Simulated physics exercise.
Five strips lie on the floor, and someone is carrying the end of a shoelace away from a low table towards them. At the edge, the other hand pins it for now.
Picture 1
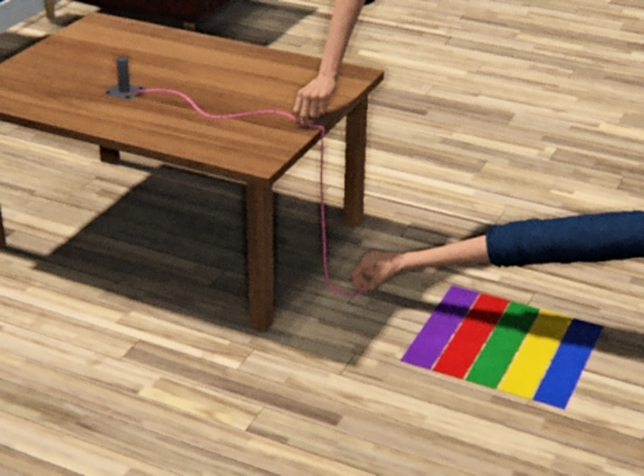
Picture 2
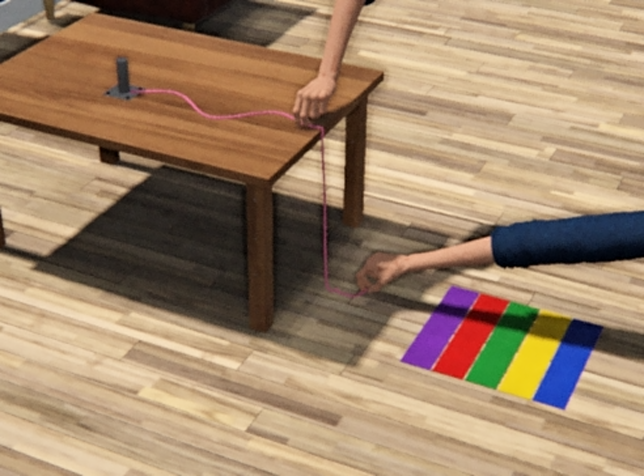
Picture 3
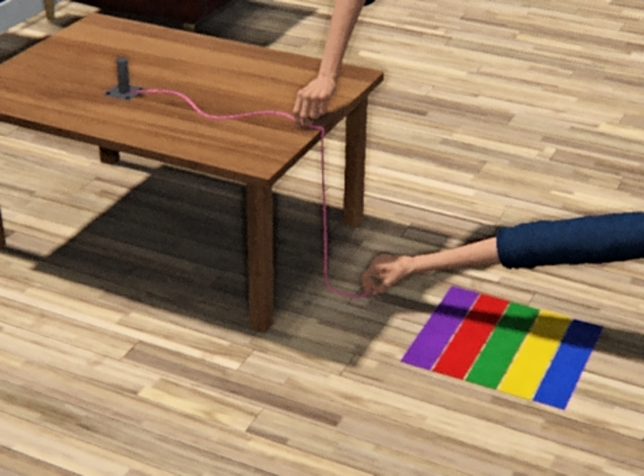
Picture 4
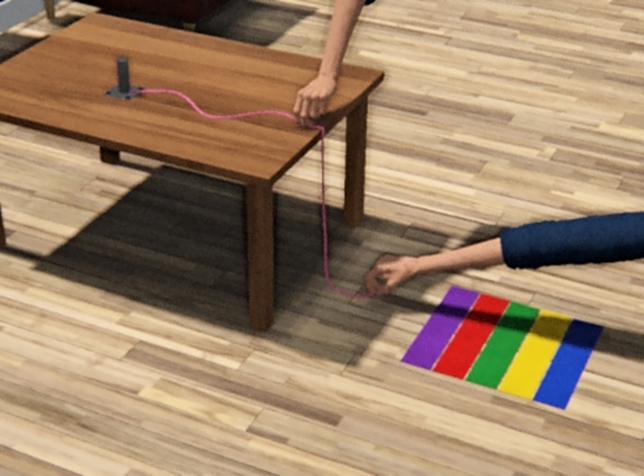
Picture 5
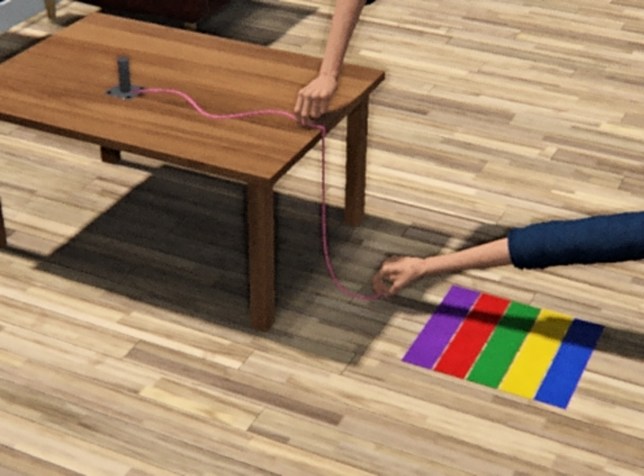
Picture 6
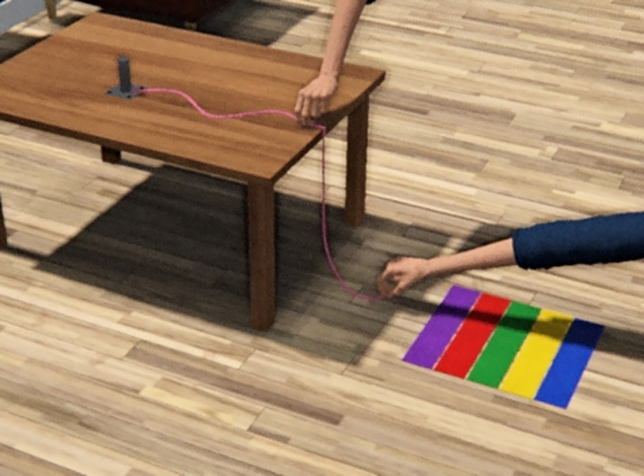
Beside a low wooden table, a hand slowly drawing a pink lace's end slightly rightward while another hand pins it at the edge.
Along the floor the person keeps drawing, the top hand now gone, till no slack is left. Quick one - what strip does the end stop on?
The green strip.
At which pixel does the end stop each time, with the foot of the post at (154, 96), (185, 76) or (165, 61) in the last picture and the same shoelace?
Near (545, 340); near (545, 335); near (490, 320).
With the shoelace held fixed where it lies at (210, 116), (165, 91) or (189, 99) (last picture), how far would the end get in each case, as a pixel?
Result per try (px, approx.): (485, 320); (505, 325); (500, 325).
Early on, end near (451, 311); over purple.
Midway, end near (488, 322); over red.
At the end of the slack, end near (509, 327); over green. Over green.
